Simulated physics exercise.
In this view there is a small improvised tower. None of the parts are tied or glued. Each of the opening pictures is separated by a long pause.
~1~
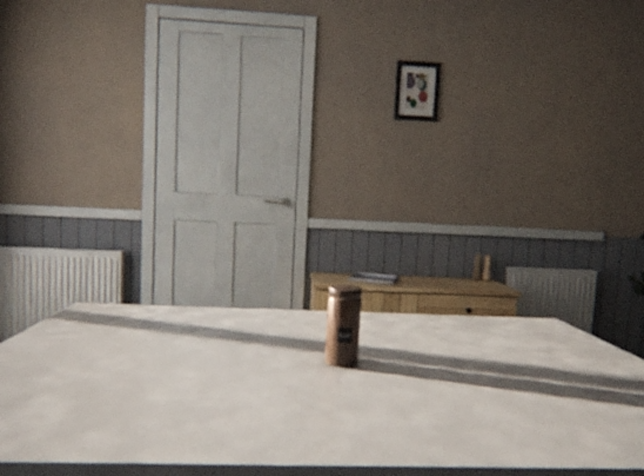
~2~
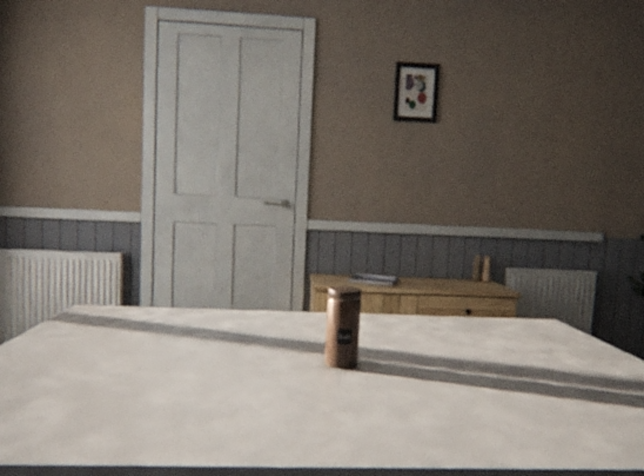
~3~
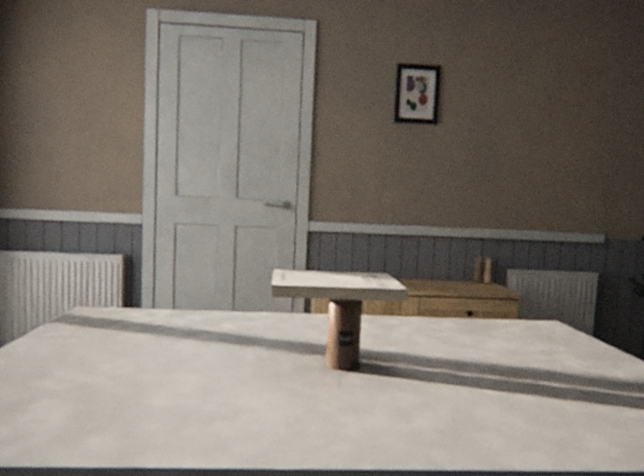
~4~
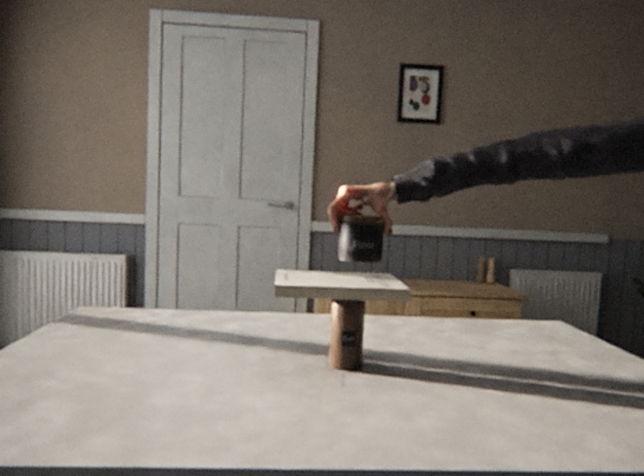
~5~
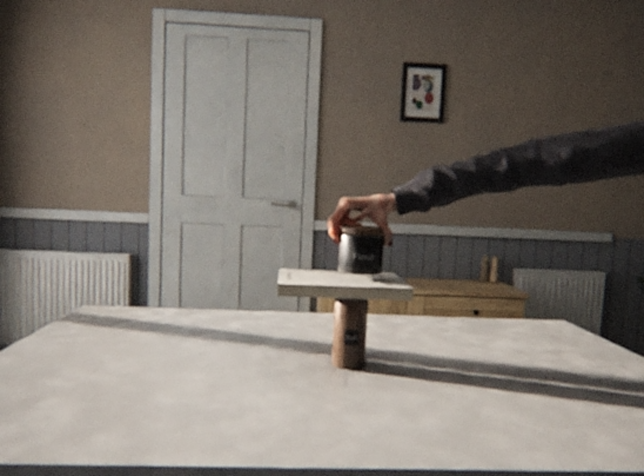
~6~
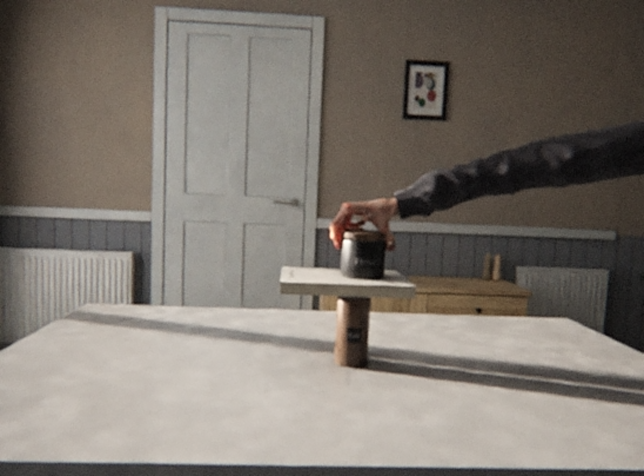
A small tower took shape on a pale table, with a white book appearing flat across an upright brown cylinder, before a hand from the right lowered a black jar onto the book.
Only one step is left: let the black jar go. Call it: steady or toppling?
Steady.
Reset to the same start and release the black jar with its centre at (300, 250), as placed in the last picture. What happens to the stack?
Topples.
Then, 0.40 s past the last view, nothing moves.
Then, 1.00 s past the last view, black jar resting near (363, 254).
Finally, all 3 still in place. Final places as the last picture's camera would see them, black jar near (363, 254). The stack stays up.
